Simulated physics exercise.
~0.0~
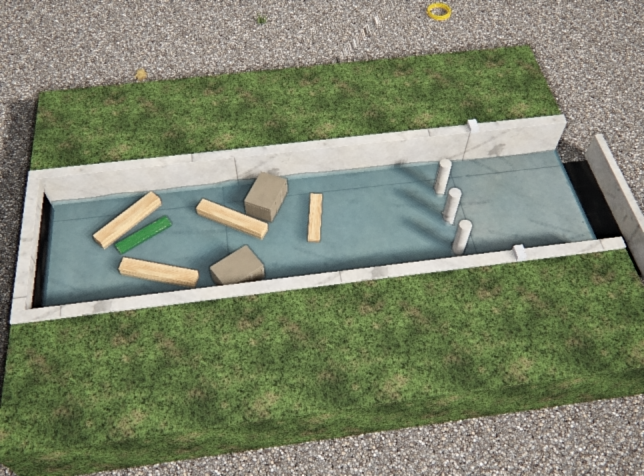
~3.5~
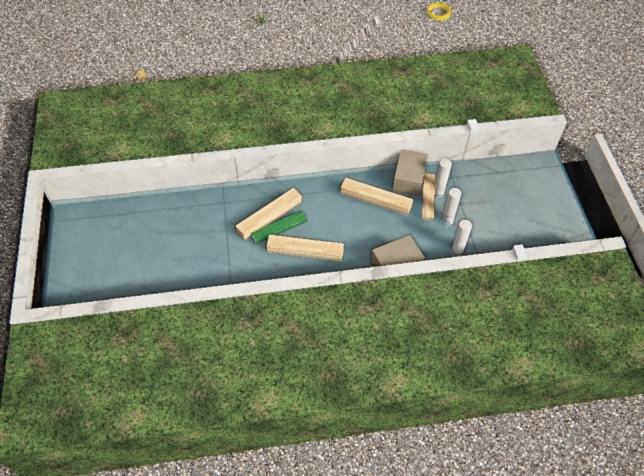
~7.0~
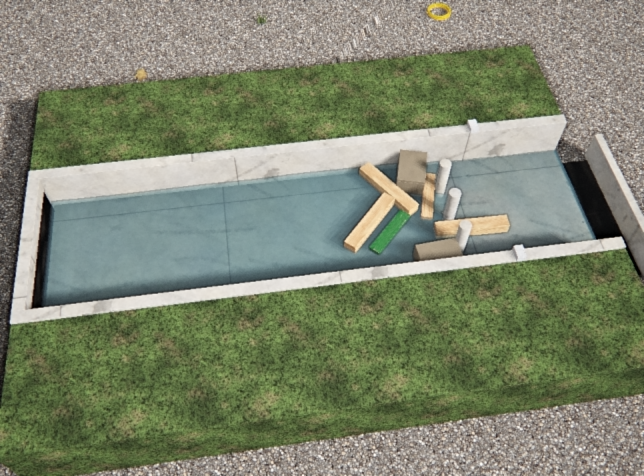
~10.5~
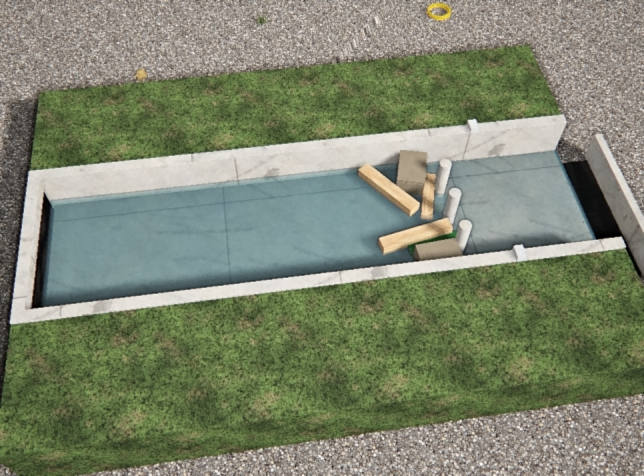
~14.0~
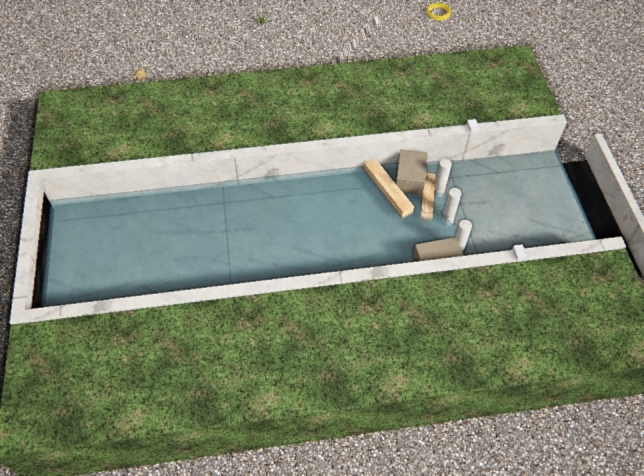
At first, four pale wooden beams, a green board and two brown crates float in the left and middle parts of a walled water channel between grassy banks. They drift right toward three white posts, where the crates and the shortest beam gather. One long beam pokes through the gap between the lower posts while two others cross behind it. That first beam disappears from view, and the green board and another beam swing in close to the lower crate. Finally both of these are gone too, leaving two beams and both crates held at the posts.
